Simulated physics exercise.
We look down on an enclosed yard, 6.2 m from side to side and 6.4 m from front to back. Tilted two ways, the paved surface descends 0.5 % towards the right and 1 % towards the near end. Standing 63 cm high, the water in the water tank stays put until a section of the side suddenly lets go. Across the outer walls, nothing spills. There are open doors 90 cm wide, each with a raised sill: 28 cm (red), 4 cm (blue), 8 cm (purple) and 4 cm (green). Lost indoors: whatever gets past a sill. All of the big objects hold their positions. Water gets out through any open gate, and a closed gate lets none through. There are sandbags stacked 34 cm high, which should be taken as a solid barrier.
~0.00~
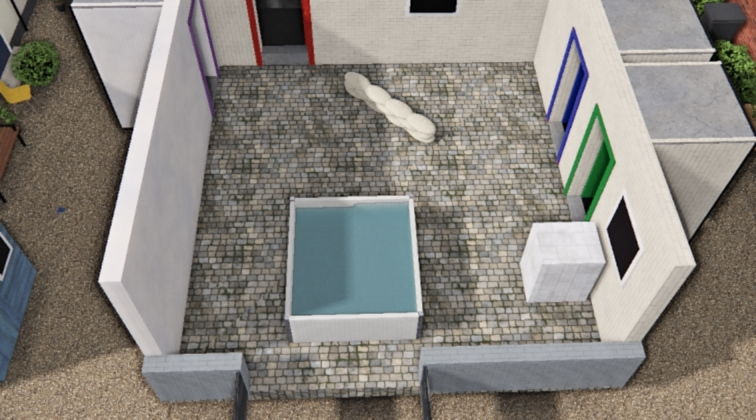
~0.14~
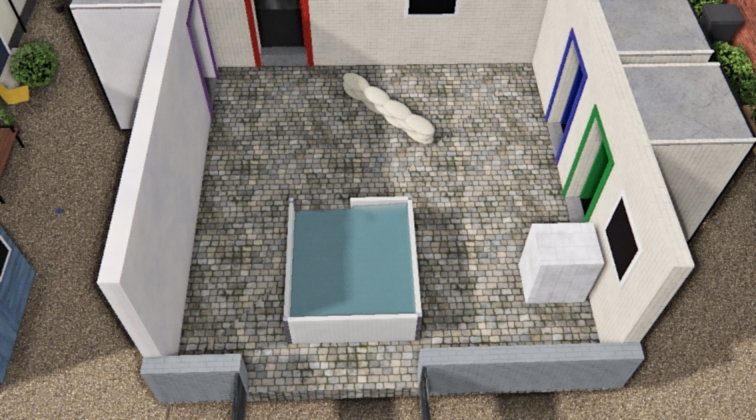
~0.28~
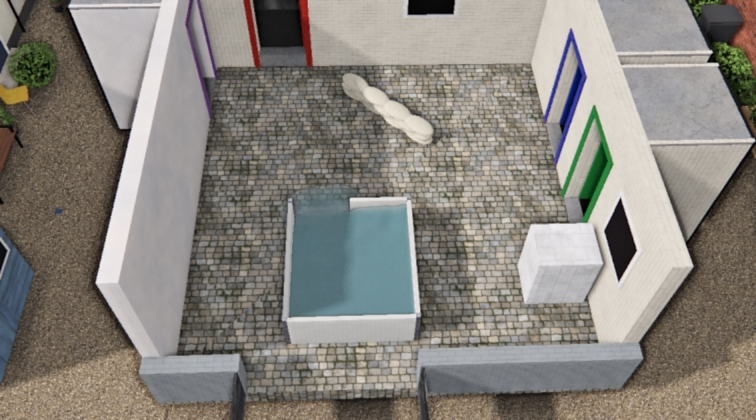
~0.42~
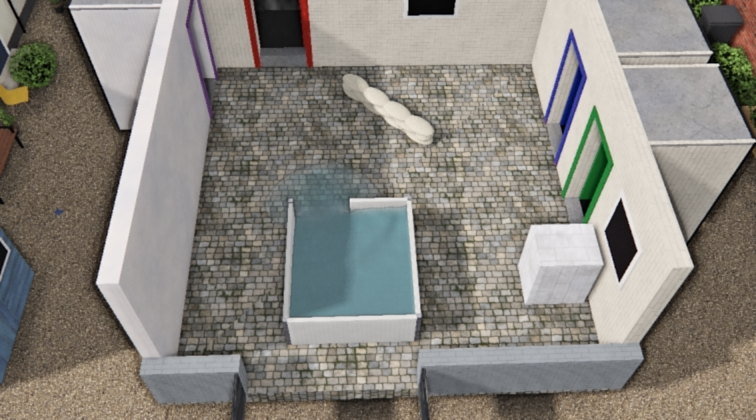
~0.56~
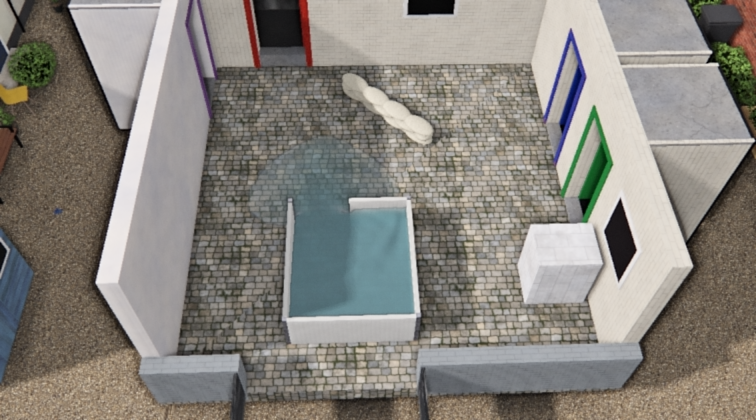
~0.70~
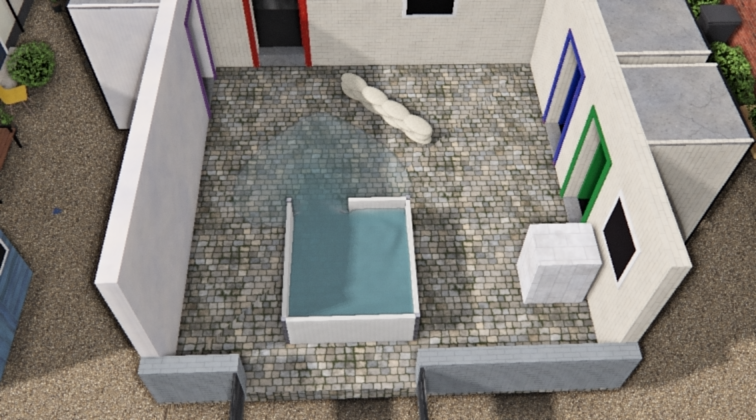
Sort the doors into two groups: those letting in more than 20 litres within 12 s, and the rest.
The red door goes with the rest; the blue door goes with the rest; the purple door goes in the first group; the green door goes in the first group.
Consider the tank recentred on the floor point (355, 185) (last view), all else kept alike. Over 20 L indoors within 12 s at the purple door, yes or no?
So then, purple goes beyond.
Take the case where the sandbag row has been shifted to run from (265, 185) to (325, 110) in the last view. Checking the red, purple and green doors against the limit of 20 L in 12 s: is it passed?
So red comes out low enough, purple comes out low enough and green comes out too high.
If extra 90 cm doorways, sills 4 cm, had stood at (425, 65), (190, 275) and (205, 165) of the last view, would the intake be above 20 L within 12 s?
So, in the order given, it's shy of the mark, then shy of the mark, then beyond the mark.
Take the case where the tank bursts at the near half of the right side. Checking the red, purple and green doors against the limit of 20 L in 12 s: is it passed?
At red the amount is beneath the mark, at purple it is beneath the mark, and at green it is higher than the mark.
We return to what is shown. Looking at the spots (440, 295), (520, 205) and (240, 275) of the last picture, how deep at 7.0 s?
1, 2 and 3 cm.
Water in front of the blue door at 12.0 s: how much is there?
I'd put it at around 4.5 cm deep.
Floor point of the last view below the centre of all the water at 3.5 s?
Close to (325, 191) in the last picture.
After 1.4 s water covers 25 % of the floor and is deepest (34 cm) near (316, 219); red door 9 cm at the sill, 0 L in, blue door not reached, purple door not reached, green door not reached.
After 2.2 s water covers 30 % of the floor and is deepest (34 cm) near (226, 70); red door 23 cm at the sill, 0 L in, blue door not reached, purple door 12 cm at the sill, 2 L in, green door not reached.
After 3.5 s water covers 45 % of the floor and is deepest (24 cm) near (226, 70); red door 22 cm at the sill, 0 L in, blue door not reached, purple door 21 cm at the sill, 51 L in, green door not reached.
After 7.0 s water covers 80 % of the floor and is deepest (14 cm) near (307, 161); red door 9 cm at the sill, 0 L in, blue door 6 cm at the sill, 1 L in, purple door 10 cm at the sill, 123 L in, green door 5 cm at the sill, 0 L in.
After 12.0 s water covers 90 % of the floor and is deepest (11 cm) near (225, 376); red door 5 cm at the sill, 0 L in, blue door 5 cm at the sill, 6 L in, purple door 5 cm at the sill, 128 L in, green door 8 cm at the sill, 42 L in.
